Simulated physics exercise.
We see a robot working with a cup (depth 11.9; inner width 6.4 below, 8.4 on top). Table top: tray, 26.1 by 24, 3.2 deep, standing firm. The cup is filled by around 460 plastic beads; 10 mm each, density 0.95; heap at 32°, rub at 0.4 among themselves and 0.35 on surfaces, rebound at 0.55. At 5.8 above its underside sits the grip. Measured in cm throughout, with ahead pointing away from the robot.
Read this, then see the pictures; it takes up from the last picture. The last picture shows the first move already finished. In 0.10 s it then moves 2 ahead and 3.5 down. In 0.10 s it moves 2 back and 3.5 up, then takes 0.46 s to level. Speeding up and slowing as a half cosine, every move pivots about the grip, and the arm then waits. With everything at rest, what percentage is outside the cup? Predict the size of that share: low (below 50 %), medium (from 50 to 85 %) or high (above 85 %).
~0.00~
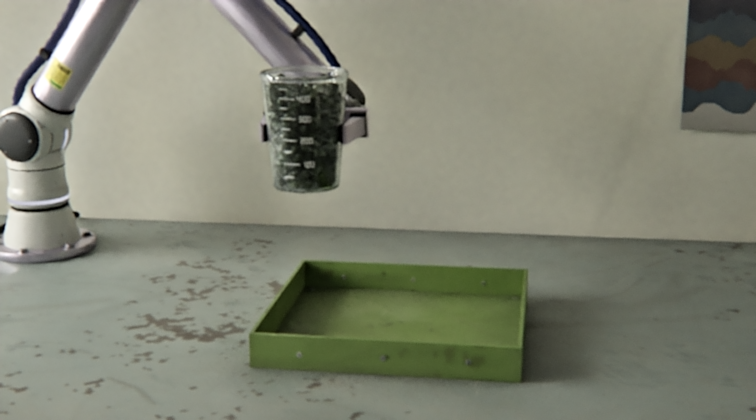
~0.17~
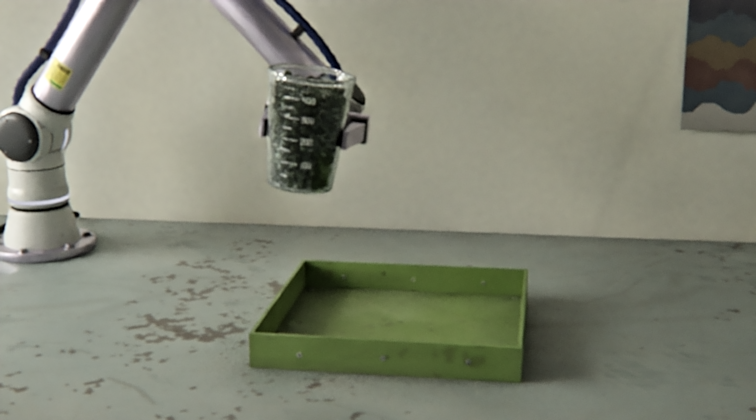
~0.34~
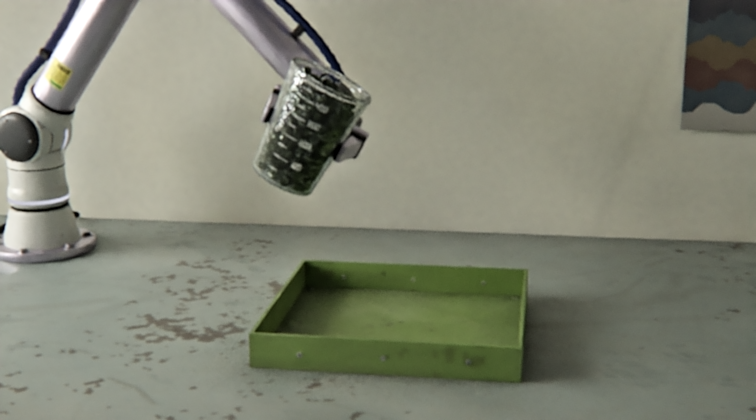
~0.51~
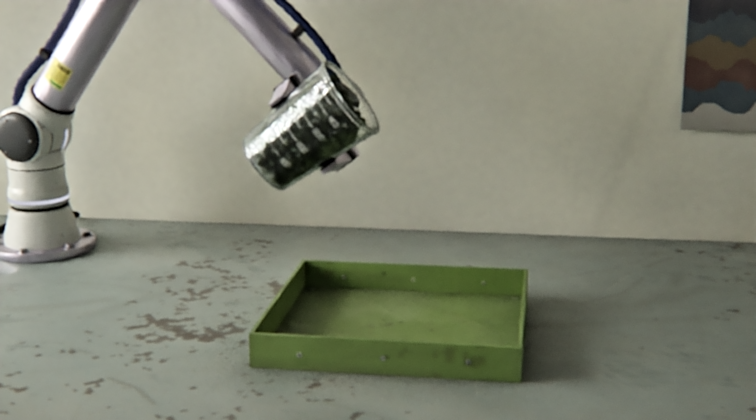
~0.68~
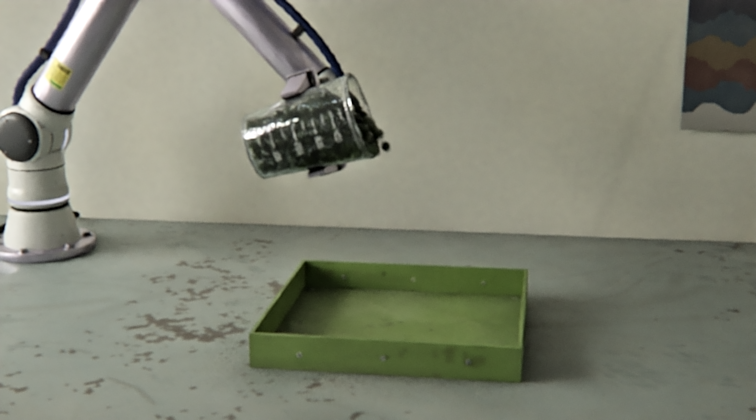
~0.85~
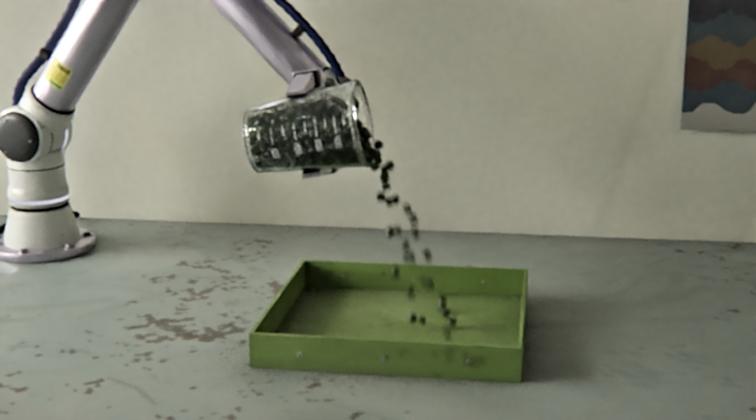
Predicted share: Low.
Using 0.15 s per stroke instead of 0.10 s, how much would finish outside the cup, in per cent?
It would come to around 20 %.
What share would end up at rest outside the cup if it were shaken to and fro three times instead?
45 per cent.
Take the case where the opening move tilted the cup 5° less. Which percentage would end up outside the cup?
Near 20 %.
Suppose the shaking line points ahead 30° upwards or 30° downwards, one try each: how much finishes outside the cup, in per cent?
75 and 40 %.
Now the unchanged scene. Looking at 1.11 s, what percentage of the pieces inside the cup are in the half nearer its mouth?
About 45 per cent.
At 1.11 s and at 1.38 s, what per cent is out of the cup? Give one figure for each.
Roughly 20, then 25.
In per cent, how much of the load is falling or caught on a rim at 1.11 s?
I'd put it near 11 per cent.
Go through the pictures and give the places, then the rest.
The first frame shows cup middle at (305, 131), level; upper third of the load around (305, 98), from x 270 to 335, top at y 80; 463 in the cup.
The second frame shows cup middle at (306, 131), tilted 8° forward; upper third of the load around (308, 98), from x 275 to 340, top at y 75.
The third frame shows cup middle at (306, 131), tilted 28° forward; upper third of the load around (313, 102), from x 260 to 355, top at y 70.
The fourth frame shows cup middle at (307, 131), tilted 52° forward; upper third of the load around (320, 107), from x 250 to 360, top at y 80.
The fifth frame shows cup middle at (307, 132), tilted 72° forward; upper third of the load around (314, 117), from x 250 to 385, top at y 95; 462 in the cup, 1 in flight or on a rim.
The sixth frame shows cup middle at (307, 132), tilted 80° forward; upper third of the load around (305, 119), from x 250 to 455, top at y 100; 435 in the cup, 14 in the tray, 14 in flight or on a rim.
After 1.11 s, tilted 76° forward, highest piece 24 above the table; 370 in the cup, 40 in the tray, 53 in flight or on a rim.
After 1.38 s, tilted 15° forward, highest piece 27 above the table; 355 in the cup, 106 in the tray, 2 on the table or floor.
After 1.71 s, level, highest piece 26 above the table; 355 in the cup, 105 in the tray, 3 on the table or floor.
After 2.76 s, level, highest piece 26 above the table; 355 in the cup, 105 in the tray, 3 on the table or floor.
At rest, 355 in the cup, 105 in the tray, 3 on the table or floor. That is 23 % outside the cup.
